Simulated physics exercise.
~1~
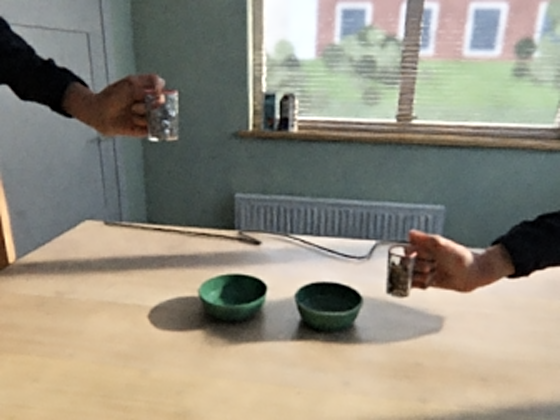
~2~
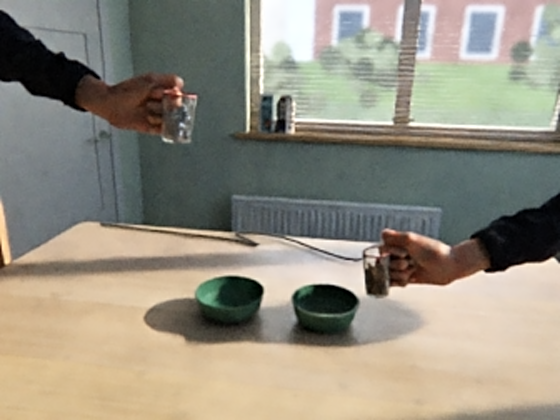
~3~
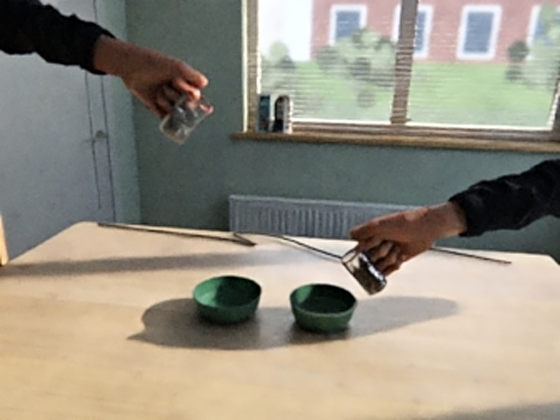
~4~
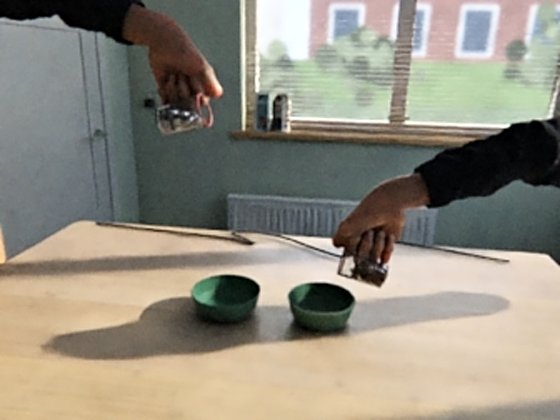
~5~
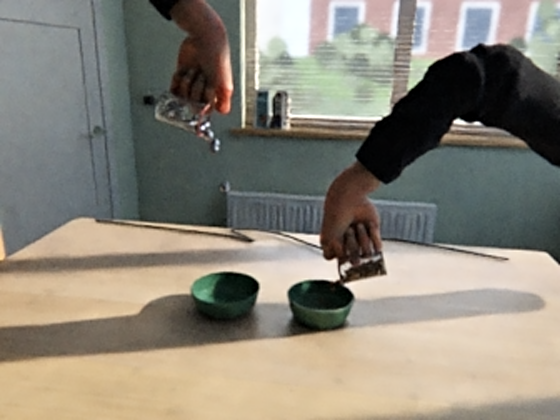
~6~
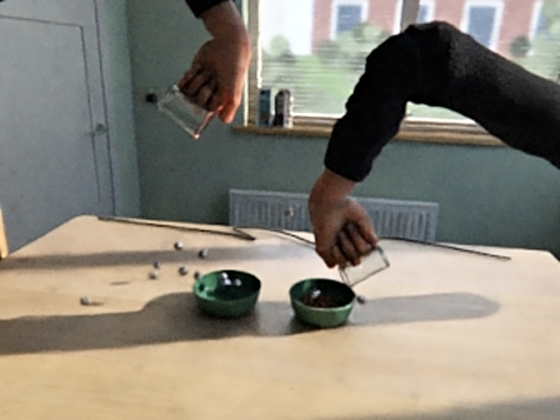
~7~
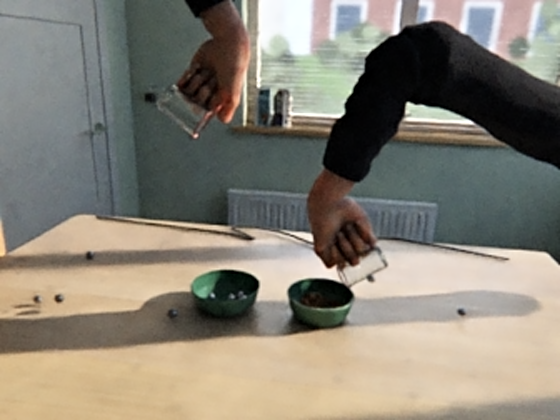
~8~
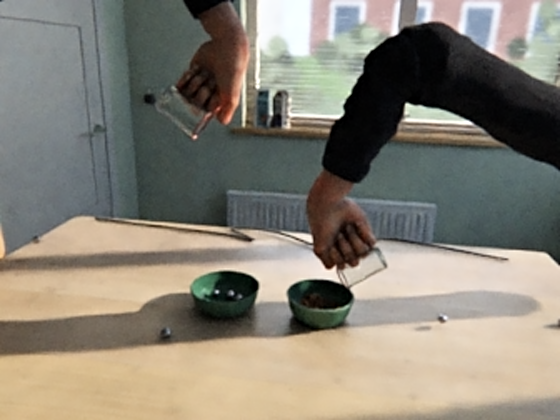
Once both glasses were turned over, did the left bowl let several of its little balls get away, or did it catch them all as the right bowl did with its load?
The left bowl let several of its little balls get away onto the table. The right bowl caught everything poured into it.
